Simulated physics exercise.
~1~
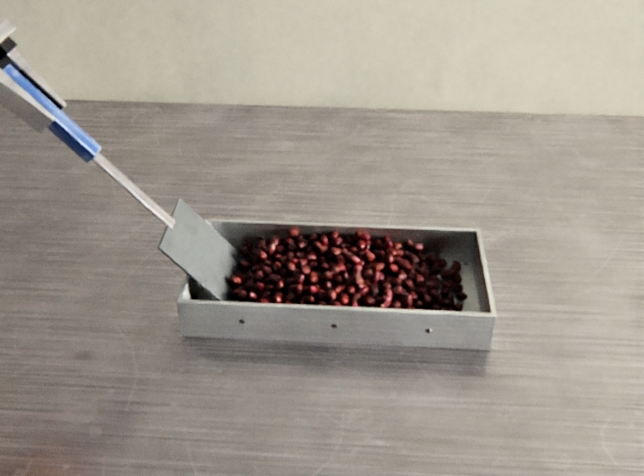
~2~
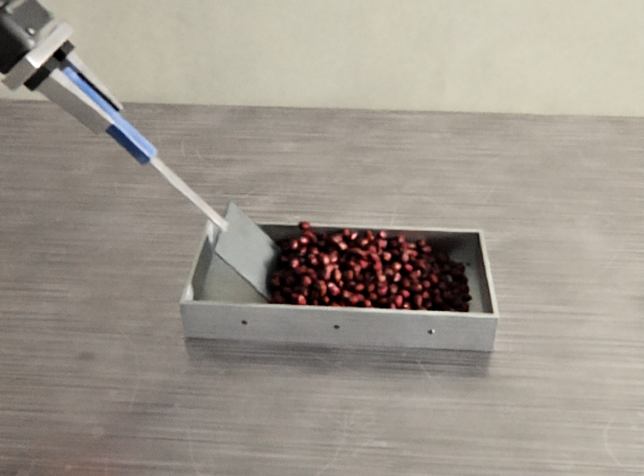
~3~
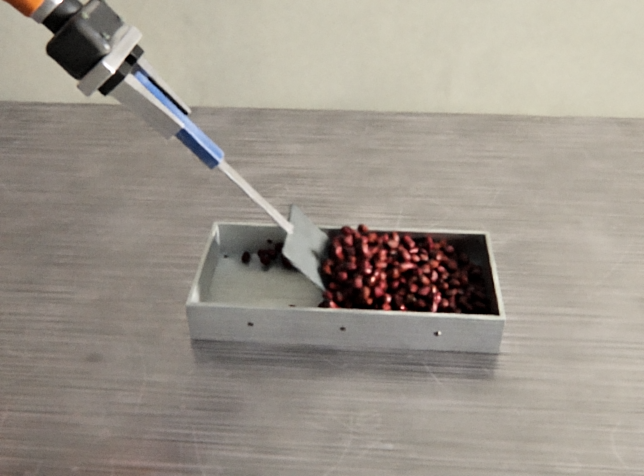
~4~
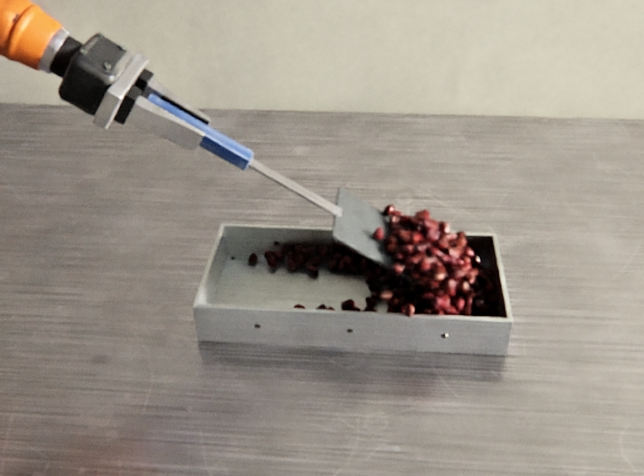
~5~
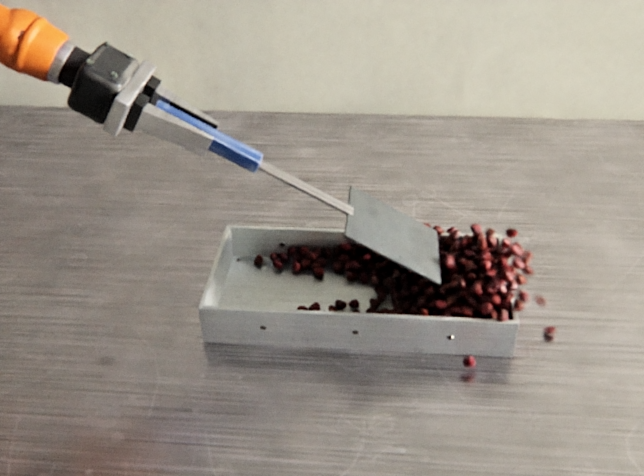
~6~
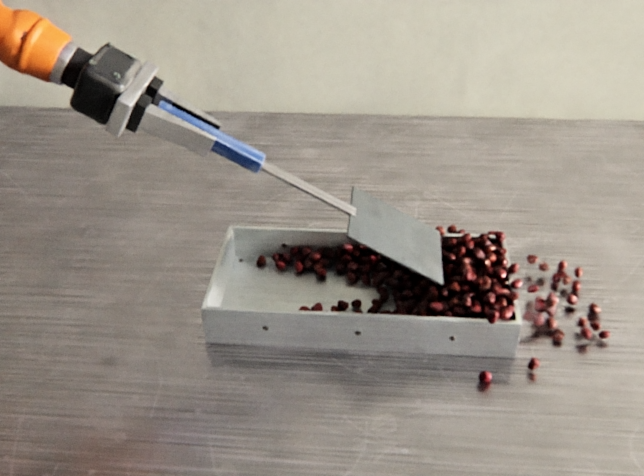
On a brushed metal table, a robot arm's turner pushes dark red beans rightward along a grey tray, spilling some past its end.
